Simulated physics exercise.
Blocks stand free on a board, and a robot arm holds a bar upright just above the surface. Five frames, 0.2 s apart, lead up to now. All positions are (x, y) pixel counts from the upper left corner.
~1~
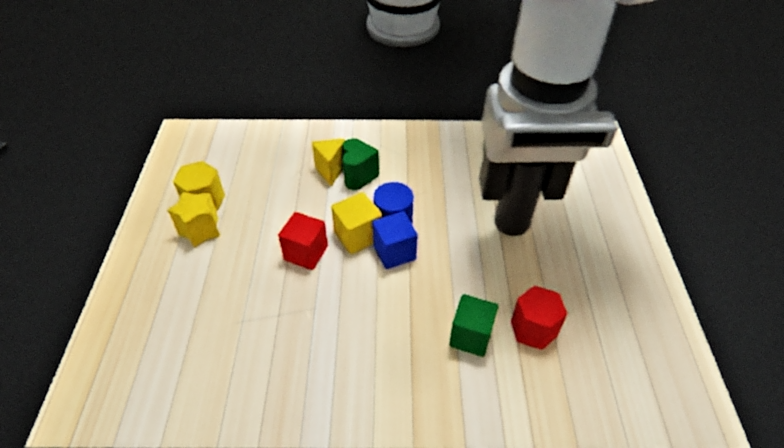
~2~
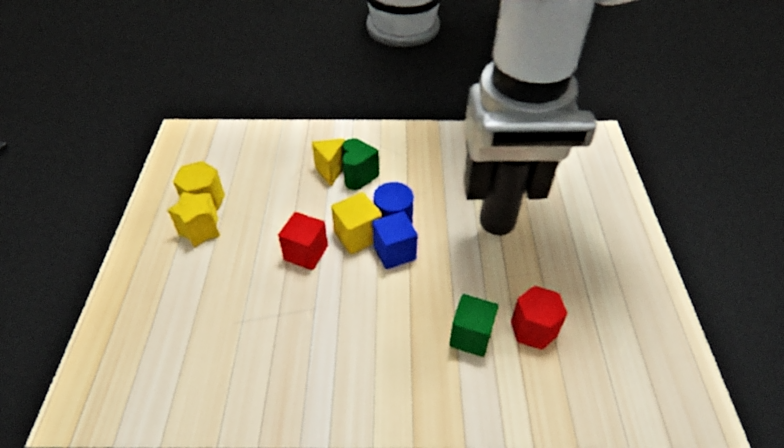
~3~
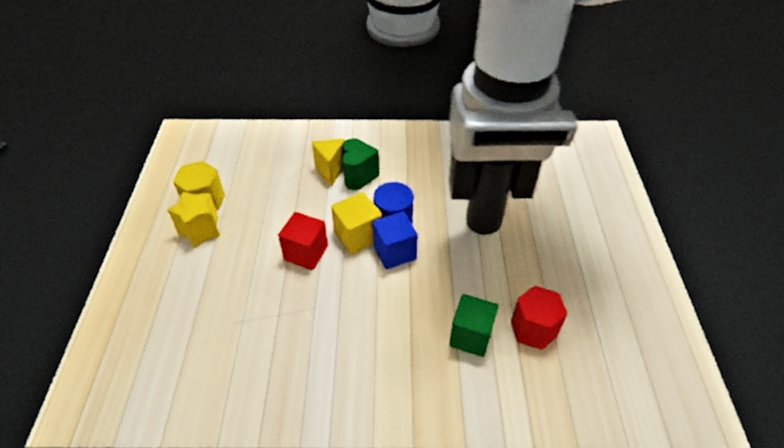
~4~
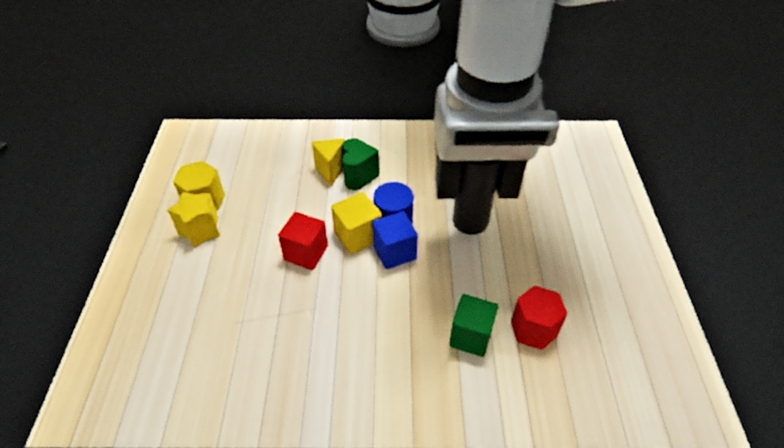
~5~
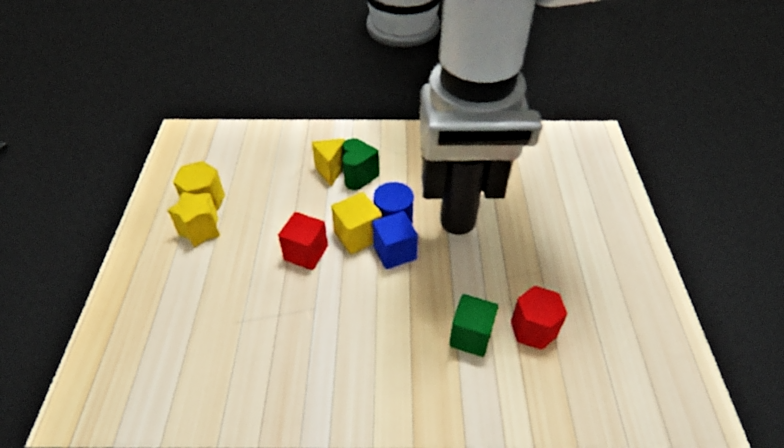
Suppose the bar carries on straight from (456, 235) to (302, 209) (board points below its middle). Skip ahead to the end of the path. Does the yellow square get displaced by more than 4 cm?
In short: Yes.
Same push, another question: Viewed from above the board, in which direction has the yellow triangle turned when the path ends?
That block twists clockwise.
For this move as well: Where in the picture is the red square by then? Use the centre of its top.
Most likely (274, 246).
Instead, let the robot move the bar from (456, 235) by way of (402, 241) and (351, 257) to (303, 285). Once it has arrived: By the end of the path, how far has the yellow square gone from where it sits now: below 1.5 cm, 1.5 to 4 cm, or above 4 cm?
It ends 1.5 to 4 cm from its spot.
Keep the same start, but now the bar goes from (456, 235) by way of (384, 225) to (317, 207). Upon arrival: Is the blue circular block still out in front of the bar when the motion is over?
Answer: Yes.
What follows on the original path. One third of the way, bar at (402, 213); red square at (298, 230); yellow square at (336, 211), turned 35° anticlockwise; blue circular block at (367, 188); blue square at (389, 227), turned 25° anticlockwise.
Two thirds of the way, bar at (350, 204); red square at (282, 238), turned 15° anticlockwise; yellow square at (312, 211), turned 50° anticlockwise; blue circular block at (322, 173); blue square at (384, 226), turned 50° anticlockwise.
At the end, bar at (299, 196); red square at (274, 246), turned 30° anticlockwise; yellow triangle at (327, 142), turned 25° clockwise; yellow square at (279, 211), turned 105° anticlockwise; blue circular block at (292, 158); blue square at (384, 226), turned 50° anticlockwise.
